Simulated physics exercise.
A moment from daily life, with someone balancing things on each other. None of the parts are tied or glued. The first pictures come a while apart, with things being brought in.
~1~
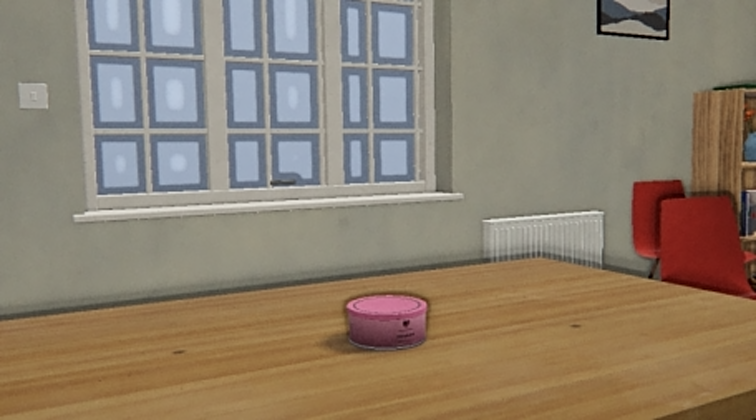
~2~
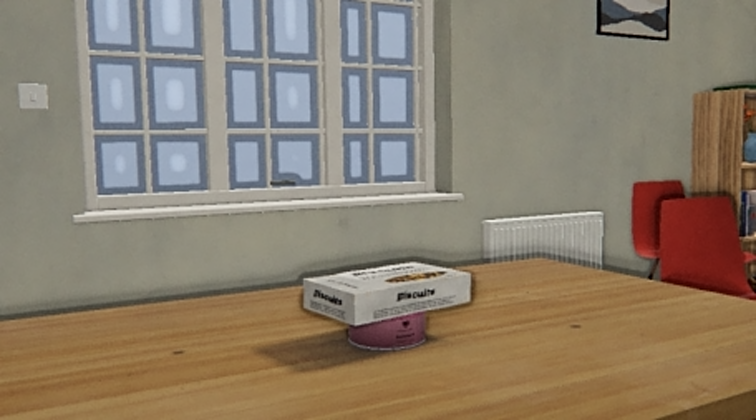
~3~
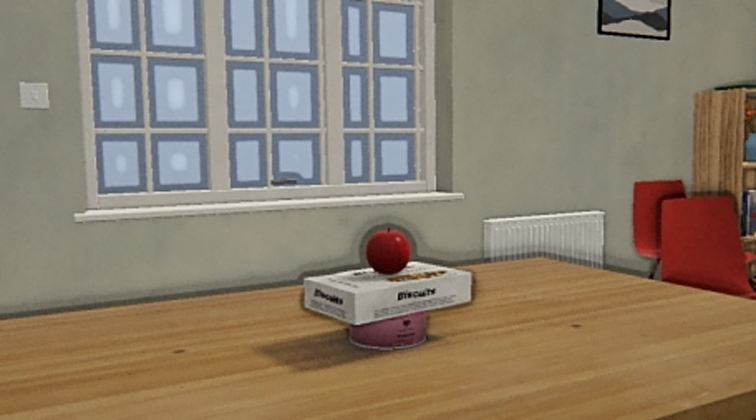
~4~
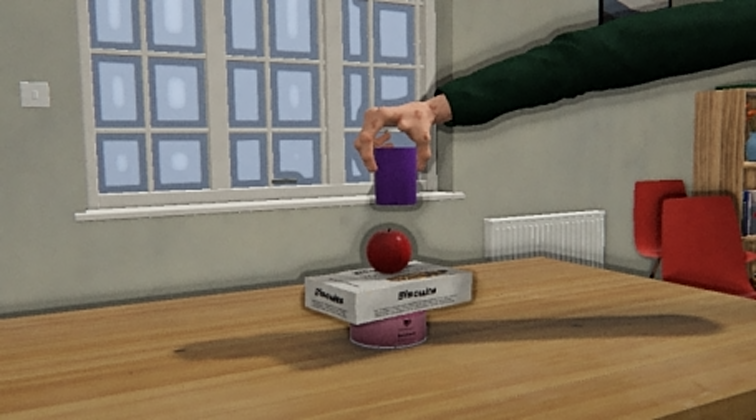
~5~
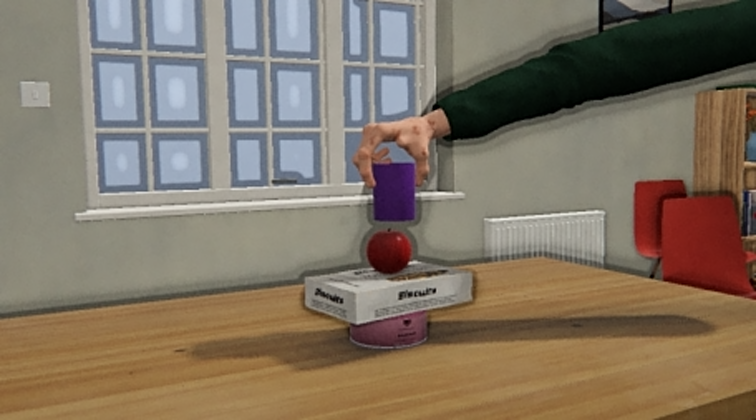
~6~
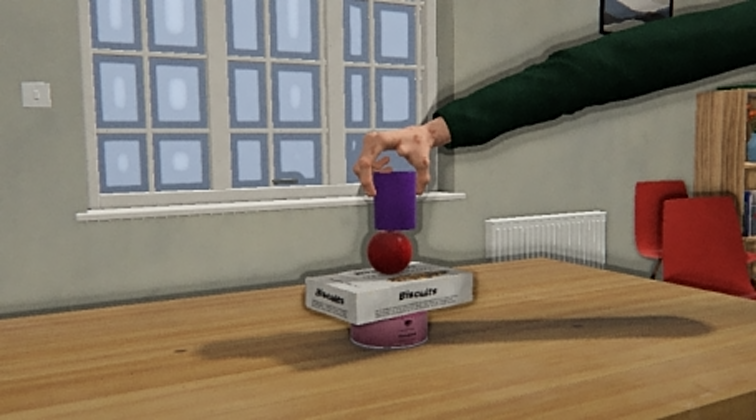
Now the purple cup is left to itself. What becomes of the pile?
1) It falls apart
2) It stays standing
It falls apart.
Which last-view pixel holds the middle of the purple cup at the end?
Roughly at pixel (436, 249).
Then, 0.30 s past the last view, purple cup rocked 43° from its first pose near (412, 206).
Then, 0.40 s past the last view, purple cup now fallen.
Then, 0.50 s past the last view, things are still on the move.
Then, 2.00 s past the last view, nothing new.
Finally, fallen, purple cup; the other 3 still in place. Final places as the last picture's camera would see them, purple cup near (436, 248). The pile gives way.
